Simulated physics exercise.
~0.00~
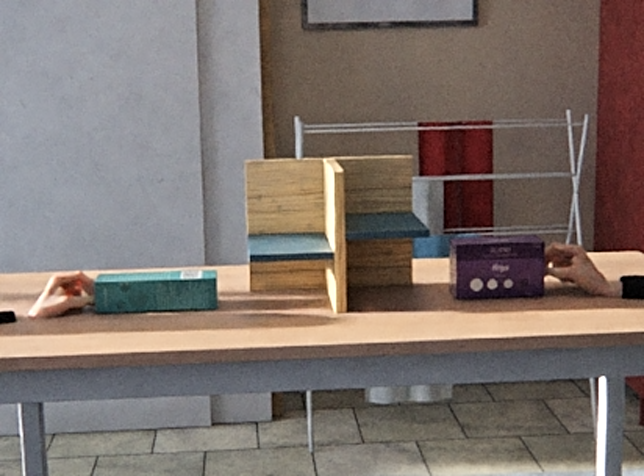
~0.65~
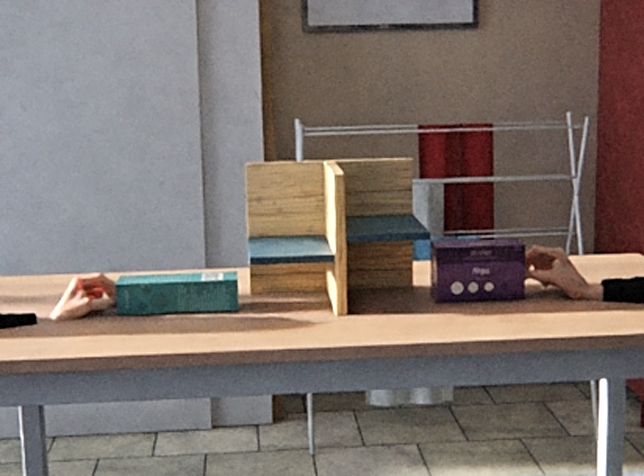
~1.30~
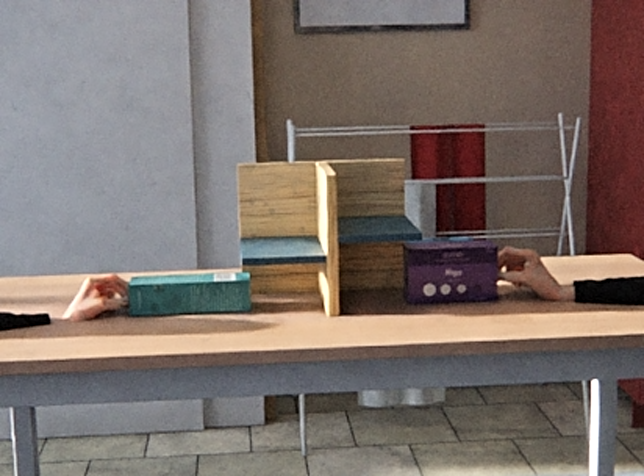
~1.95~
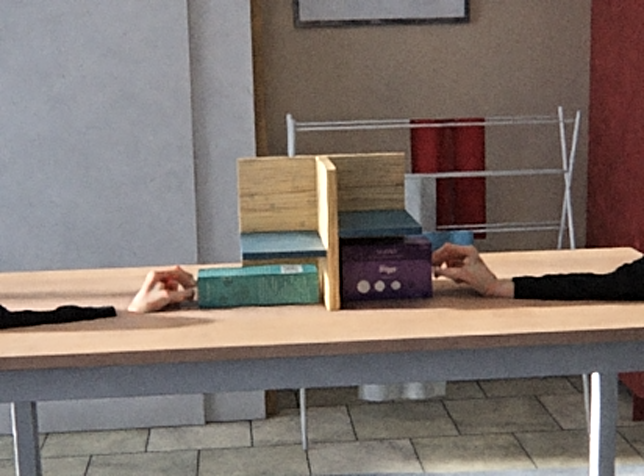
Two hands push a turquoise carton and a purple box inward beneath a low wooden shelf.
